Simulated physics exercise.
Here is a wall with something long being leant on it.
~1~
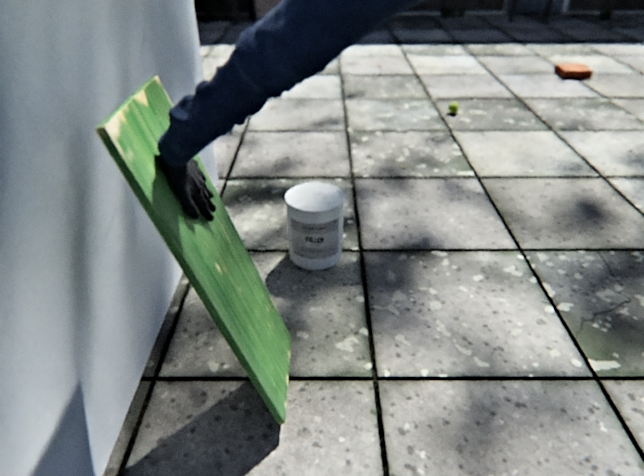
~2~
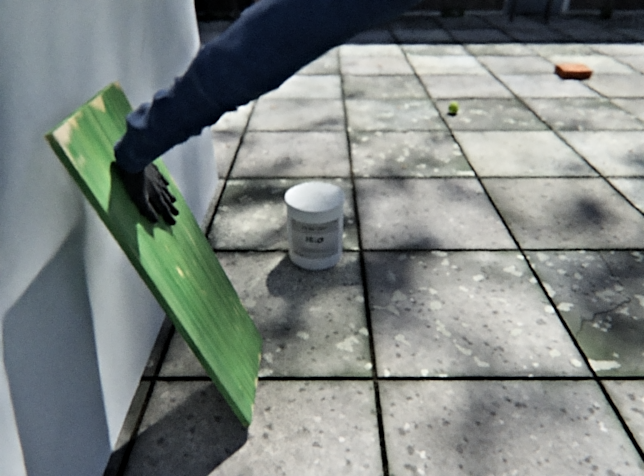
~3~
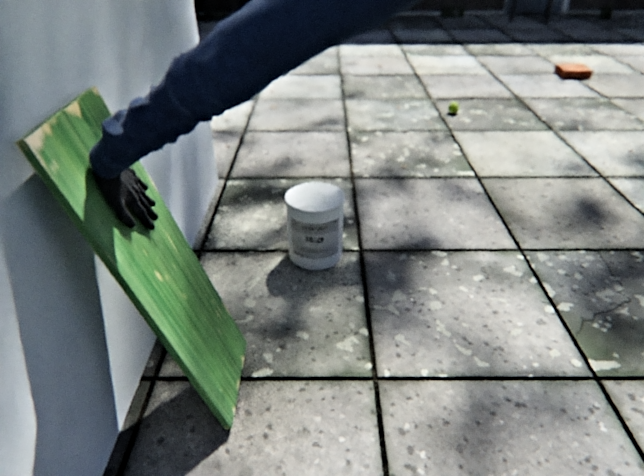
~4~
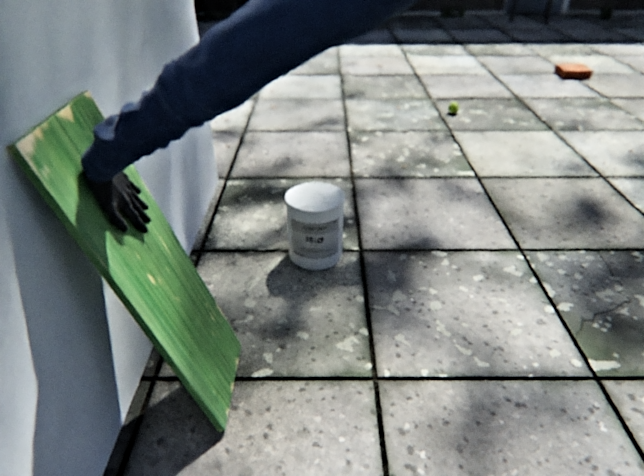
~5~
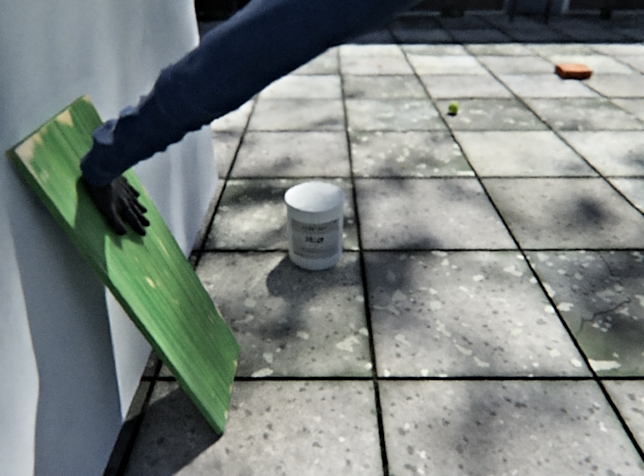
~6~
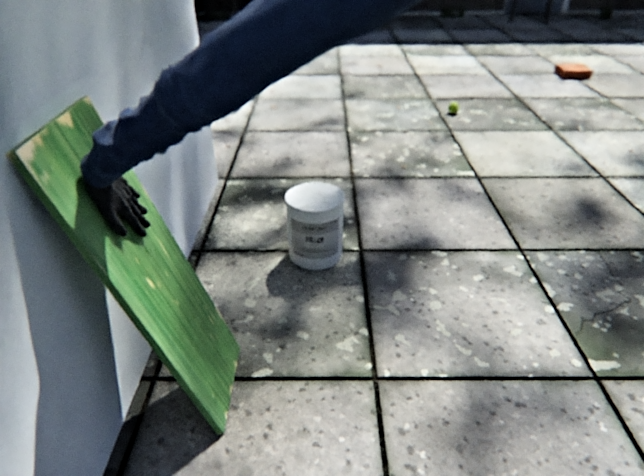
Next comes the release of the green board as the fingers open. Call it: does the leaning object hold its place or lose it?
It holds its place.
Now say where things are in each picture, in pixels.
The first frame shows not yet at the wall; green board (223, 265); white pail (315, 226).
The second frame shows not yet at the wall; green board (186, 269); white pail (315, 226).
The third frame shows not yet at the wall; green board (166, 272); white pail (315, 226).
The fourth frame shows not yet at the wall; green board (159, 276); white pail (315, 226).
The fifth frame shows propped up under the hand; green board (158, 279); white pail (315, 226).
The sixth frame shows propped up under the hand; green board (158, 280); white pail (315, 226).
Then, 0.30 s past the last view, nothing moves.
Then, 0.70 s past the last view, green board resting near (158, 280).
Then, 1.50 s past the last view, green board resting near (157, 280).
Finally, both still in place. Final places as the last picture's camera would see them, green board near (157, 280). The board remains leaning.
